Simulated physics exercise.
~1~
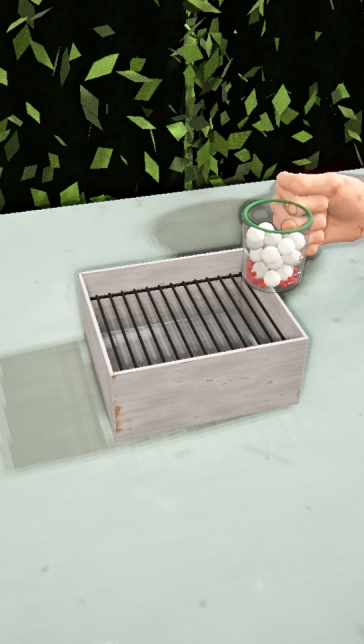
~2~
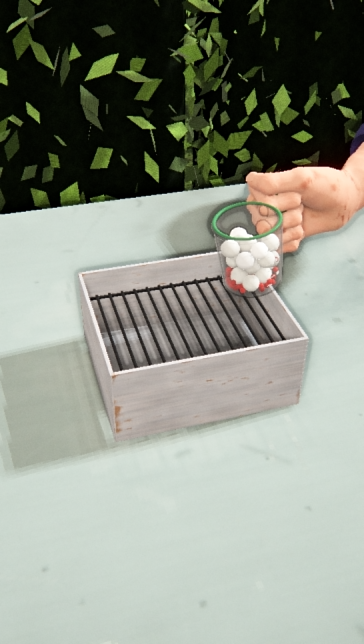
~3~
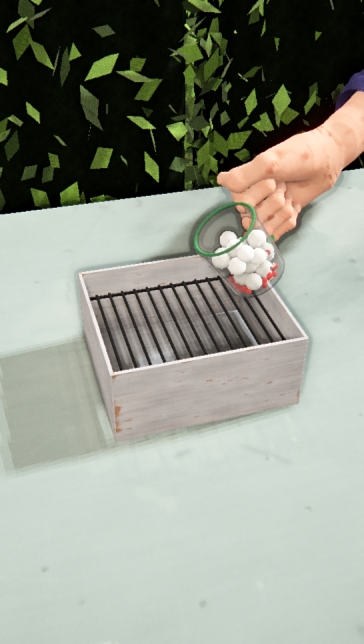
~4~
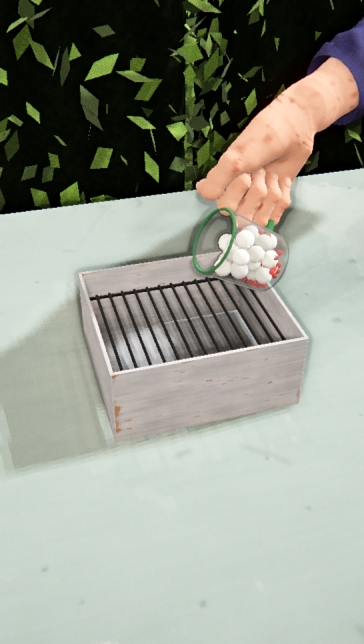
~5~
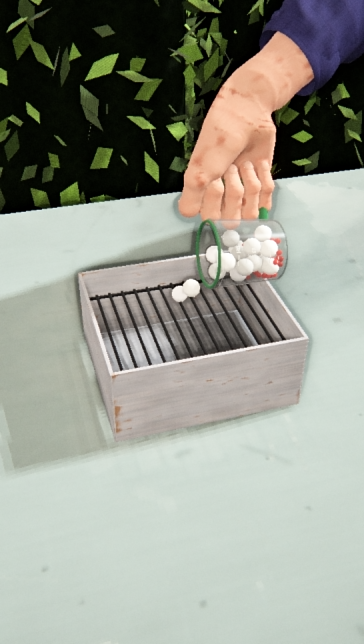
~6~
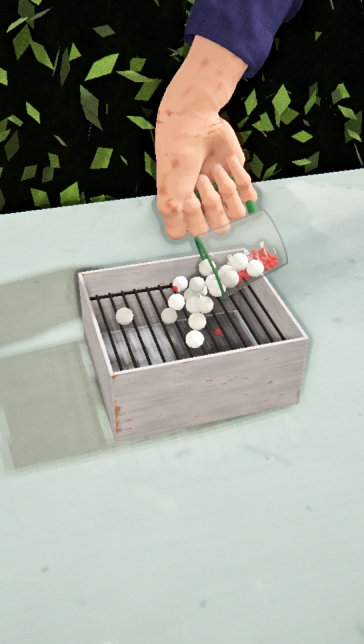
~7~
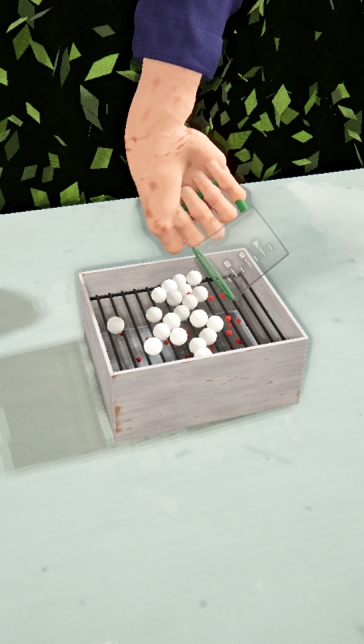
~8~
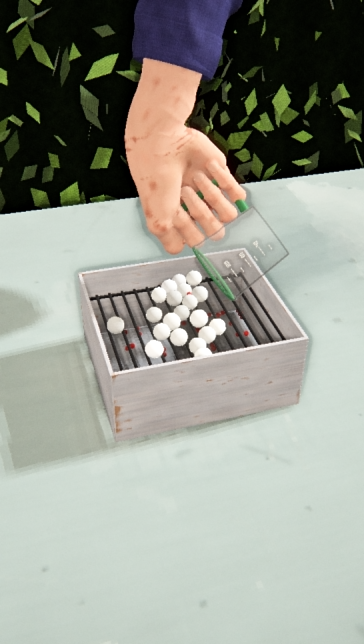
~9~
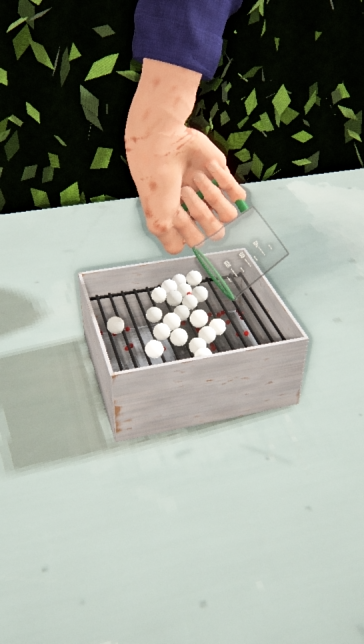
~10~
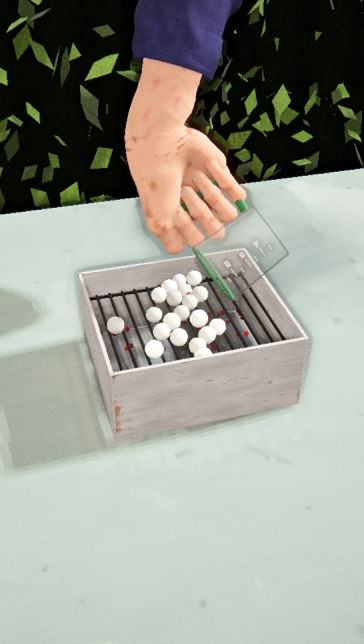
A hand in a dark blue sleeve holds a clear, green-rimmed cup of white balls and small red bits at the right of a pale wooden box with dark wires across it. The box sits on a pale green table before dark foliage, seen from above by a still camera. The hand moves left and tips the cup over the box. A couple of white balls roll out first, then more tumble onto the wires with the red bits. Finally the cup is upturned, the white balls rest on the wires, and nearly all the red bits lie beneath.
